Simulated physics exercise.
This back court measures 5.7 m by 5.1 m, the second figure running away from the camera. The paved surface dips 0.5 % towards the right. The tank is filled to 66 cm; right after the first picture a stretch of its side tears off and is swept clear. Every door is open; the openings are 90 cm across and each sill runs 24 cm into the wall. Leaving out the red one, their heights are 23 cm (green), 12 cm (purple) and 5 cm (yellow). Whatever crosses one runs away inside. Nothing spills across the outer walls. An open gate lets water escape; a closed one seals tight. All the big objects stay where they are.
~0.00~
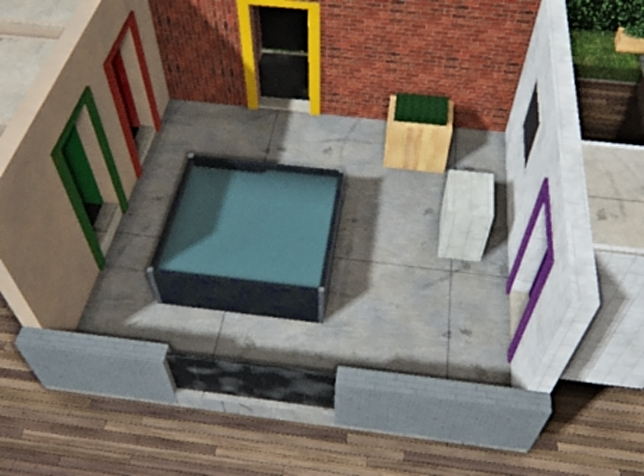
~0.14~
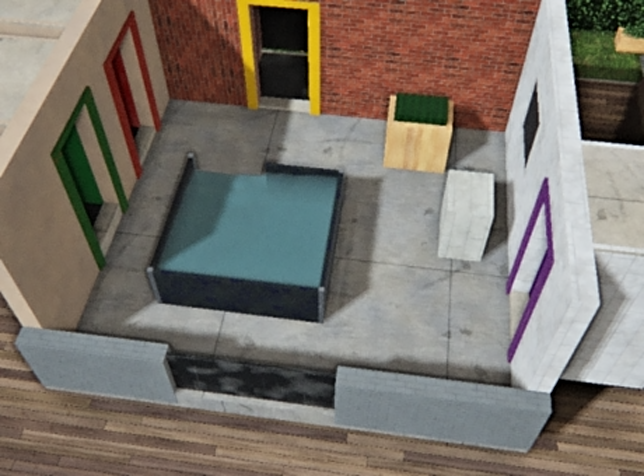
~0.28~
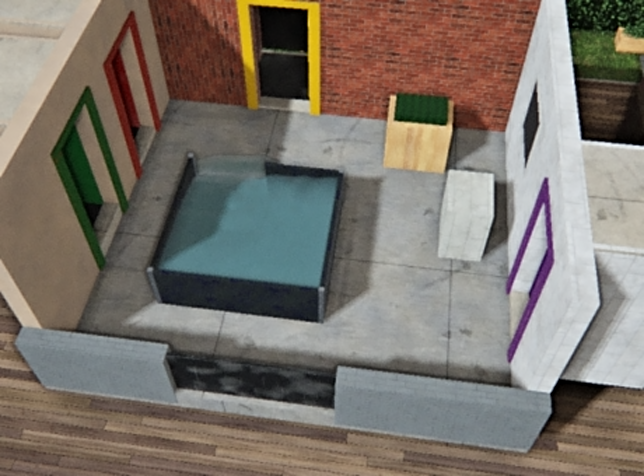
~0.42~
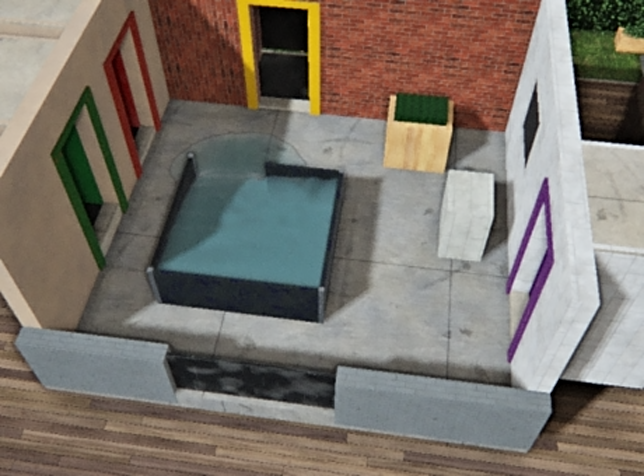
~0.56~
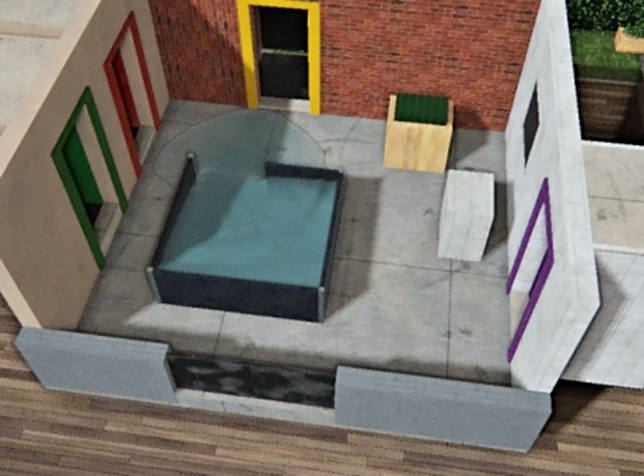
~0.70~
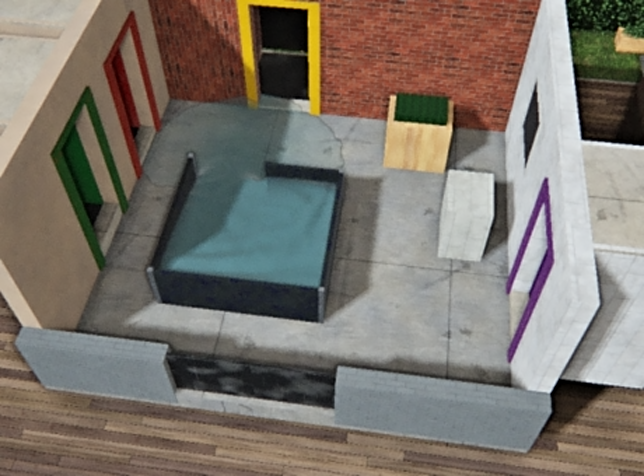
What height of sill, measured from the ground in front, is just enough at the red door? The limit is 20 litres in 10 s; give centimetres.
At least 19 cm or so.
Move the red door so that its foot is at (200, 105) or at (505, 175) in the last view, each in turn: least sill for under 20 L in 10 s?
About 33 and 8.0 cm.
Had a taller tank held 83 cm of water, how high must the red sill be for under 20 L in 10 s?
Some 26 cm.
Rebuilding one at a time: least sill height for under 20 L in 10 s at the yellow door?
Roughly 31 cm at yellow.
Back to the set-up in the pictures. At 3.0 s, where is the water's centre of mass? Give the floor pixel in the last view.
Near (250, 196).
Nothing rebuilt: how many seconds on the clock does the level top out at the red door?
Around 2.2 s.
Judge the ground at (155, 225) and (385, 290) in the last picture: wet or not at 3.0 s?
In turn: Under water, not reached.
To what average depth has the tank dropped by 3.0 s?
Roughly 31 cm on average.
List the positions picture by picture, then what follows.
The tank at (252, 222) is whole and still, 66 cm deep; the red door at (135, 104) is dry, in the first picture.
The gap is on the far side, the front 0.3 m out at a hidden place; the back of the tank holds 66 cm, in the second picture.
Water pours out on the far side and has run 0.8 m, to (249, 158); about 11 cm deep outside, 66 cm at the back, in the third picture.
The gap is on the far side, the front 1.3 m out at (244, 136); the back of the tank holds 66 cm, in the fourth picture.
The front is at (252, 111), 1.9 m from the gap on the far side; 3.5 m2 of floor is wet, 65 cm left at the back, in the fifth picture.
The front is at (262, 98), 2.2 m from the gap on the far side; 4.7 m2 of floor is wet, 58 cm left at the back; the red door at (135, 104), 1.7 m from the gap, is still 0.1 m from the nearest water, in the sixth picture.
After 1.4 s water covers 25 % of the floor, deepest (53 cm) near (180, 102); 14 cm at the red door, 0 litres in over its 12 cm sill.
After 3.0 s water covers 40 % of the floor, deepest (30 cm) near (180, 102); 20 cm at the red door, 50 litres in over its 12 cm sill.
After 10.0 s water covers 100 % of the floor, deepest (14 cm) near (502, 308); 8 cm at the red door, 106 litres in over its 12 cm sill.
At the red door as built, the water arrived by 0.8 s and peaked near 24 cm at 2.2 s.
With a sill of 17.5 cm, 33 litres would have come in within the 10 s; with 23.5 cm, 7 litres. So under 20 litres takes about 19 cm.
